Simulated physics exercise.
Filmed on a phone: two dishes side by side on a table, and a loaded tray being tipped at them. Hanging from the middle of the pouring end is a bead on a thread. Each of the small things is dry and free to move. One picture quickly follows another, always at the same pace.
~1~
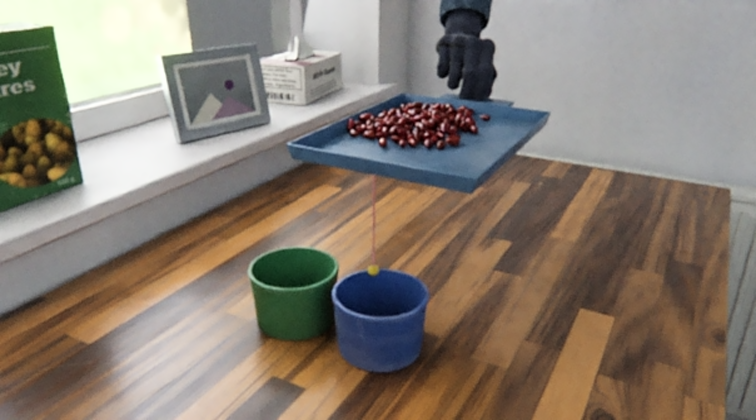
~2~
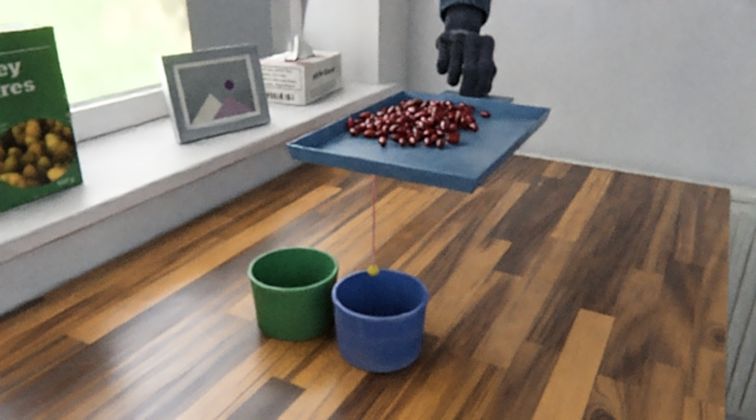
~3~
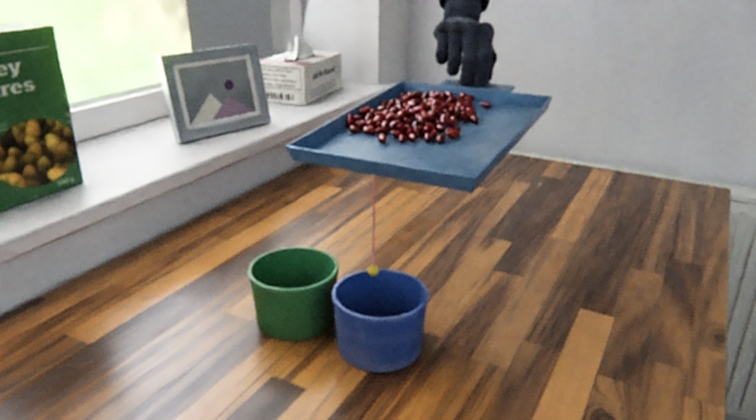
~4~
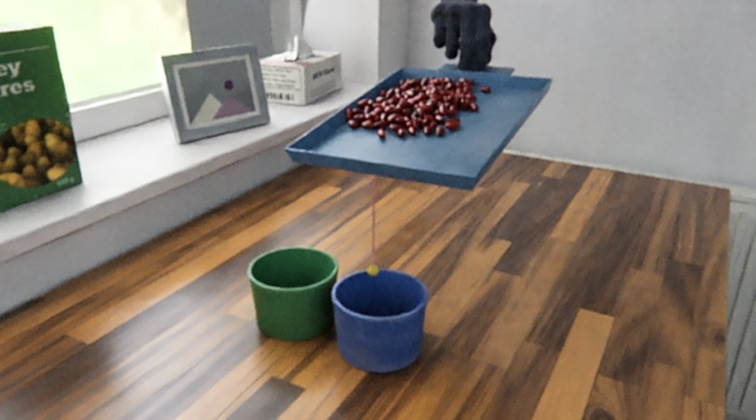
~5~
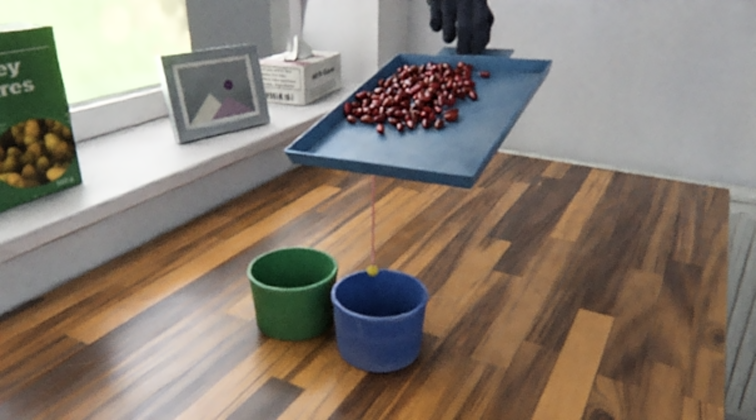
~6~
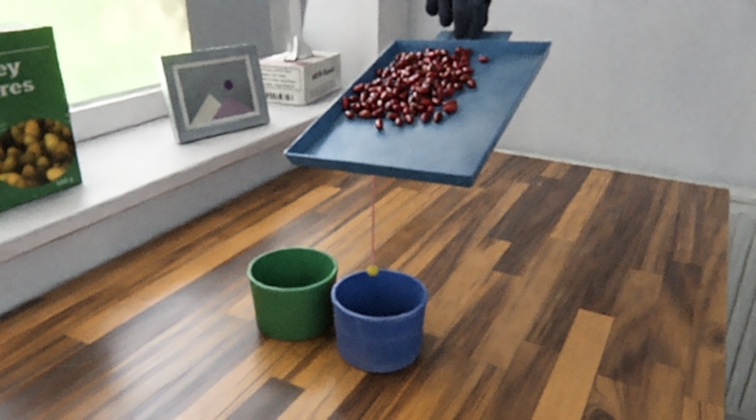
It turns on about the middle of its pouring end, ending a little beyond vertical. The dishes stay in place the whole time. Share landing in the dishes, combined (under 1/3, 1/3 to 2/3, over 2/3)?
1/3 to 2/3.
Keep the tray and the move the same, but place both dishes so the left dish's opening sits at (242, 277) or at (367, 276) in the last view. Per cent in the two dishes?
About 70 and 0 per cent respectively.
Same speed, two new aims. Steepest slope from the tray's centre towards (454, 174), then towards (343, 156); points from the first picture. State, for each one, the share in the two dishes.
Case one near 10 %; case two near 90 %.
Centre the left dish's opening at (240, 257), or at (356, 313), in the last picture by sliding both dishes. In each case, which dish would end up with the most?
Run 1: The one on the right side. Run 2: The one on the left side.
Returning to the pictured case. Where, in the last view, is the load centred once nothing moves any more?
Once it all stops, the middle lies near (298, 333).
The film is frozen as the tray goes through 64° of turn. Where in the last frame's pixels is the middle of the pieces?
Near the pixel (336, 143).
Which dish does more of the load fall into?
It's the leftmost one that wins.
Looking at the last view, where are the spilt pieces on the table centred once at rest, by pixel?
Estimate: About (287, 379).
Soon, tray tipped steeply; most on the tray; a stray few outside both; a small part in the air.
A while on, tray tipped past a quarter turn; about a third on the tray; a stray few in the right dish; about a quarter in the left dish; about a quarter outside both; a small part in the air.
Towards the end, tray tipped past a quarter turn; a small part in the right dish; about a third in the left dish; about half outside both.
Finally, tray tipped past a quarter turn; a small part in the right dish; about a third in the left dish; about half outside both.
